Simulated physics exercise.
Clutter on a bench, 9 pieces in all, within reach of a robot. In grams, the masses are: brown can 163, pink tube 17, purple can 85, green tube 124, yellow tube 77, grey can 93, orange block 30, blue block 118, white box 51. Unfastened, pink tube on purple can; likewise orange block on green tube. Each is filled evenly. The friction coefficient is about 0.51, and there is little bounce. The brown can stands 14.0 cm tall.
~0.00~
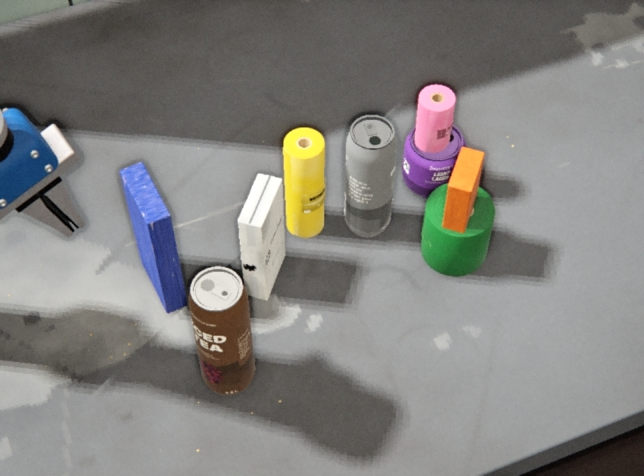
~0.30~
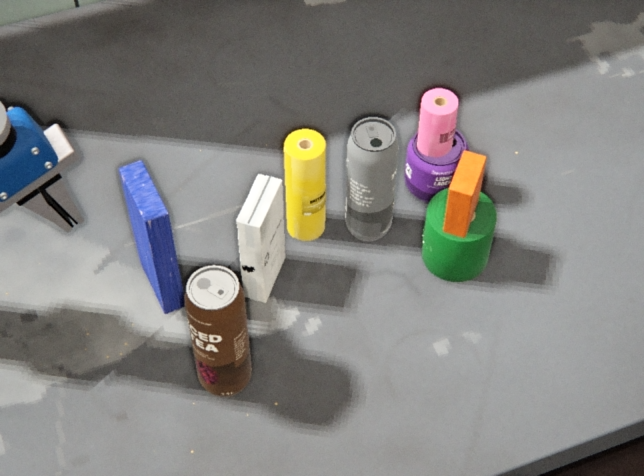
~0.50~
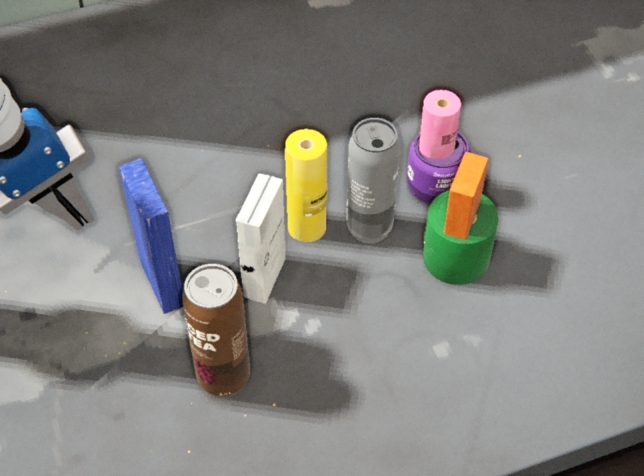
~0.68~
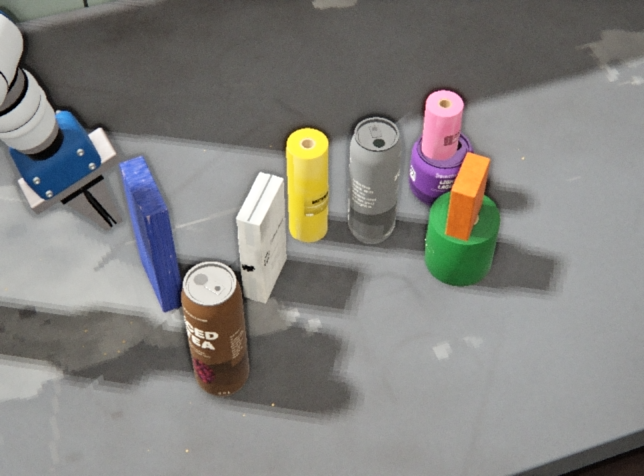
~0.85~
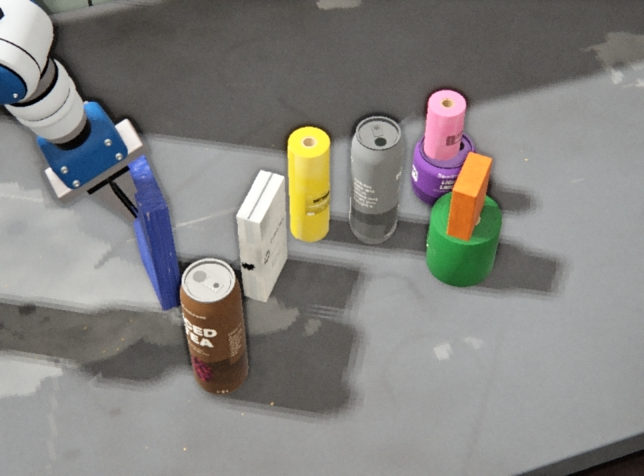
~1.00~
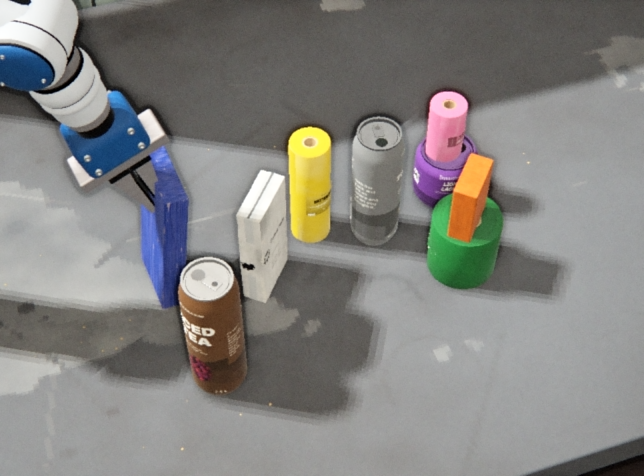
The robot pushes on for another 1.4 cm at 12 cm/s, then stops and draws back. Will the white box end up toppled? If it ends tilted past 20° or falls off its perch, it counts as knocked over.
Yes, it goes down.
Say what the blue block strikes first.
It is the white box.
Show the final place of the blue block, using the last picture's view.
It ends up around (235, 237).
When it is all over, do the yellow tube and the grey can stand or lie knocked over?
Check: Yellow tube fallen; grey can not fallen.
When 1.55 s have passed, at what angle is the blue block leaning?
Tilt: Around 80°.
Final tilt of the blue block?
90°.
Around 1.25 s, white box and blue block touch at 1.21 s; off upright blue block 36°, white box 7°.
Around 1.55 s, yellow tube and blue block touch at 1.34 s; grey can and yellow tube touch at 1.38 s; off upright white box 90°, blue block 83°, yellow tube 30°.
Around 2.00 s, off upright blue block 90°, white box 90°, yellow tube 90°.
At rest, past 20° or fallen, blue block, white box and yellow tube. Standing, brown can, grey can, purple can, green tube, pink tube and orange block.
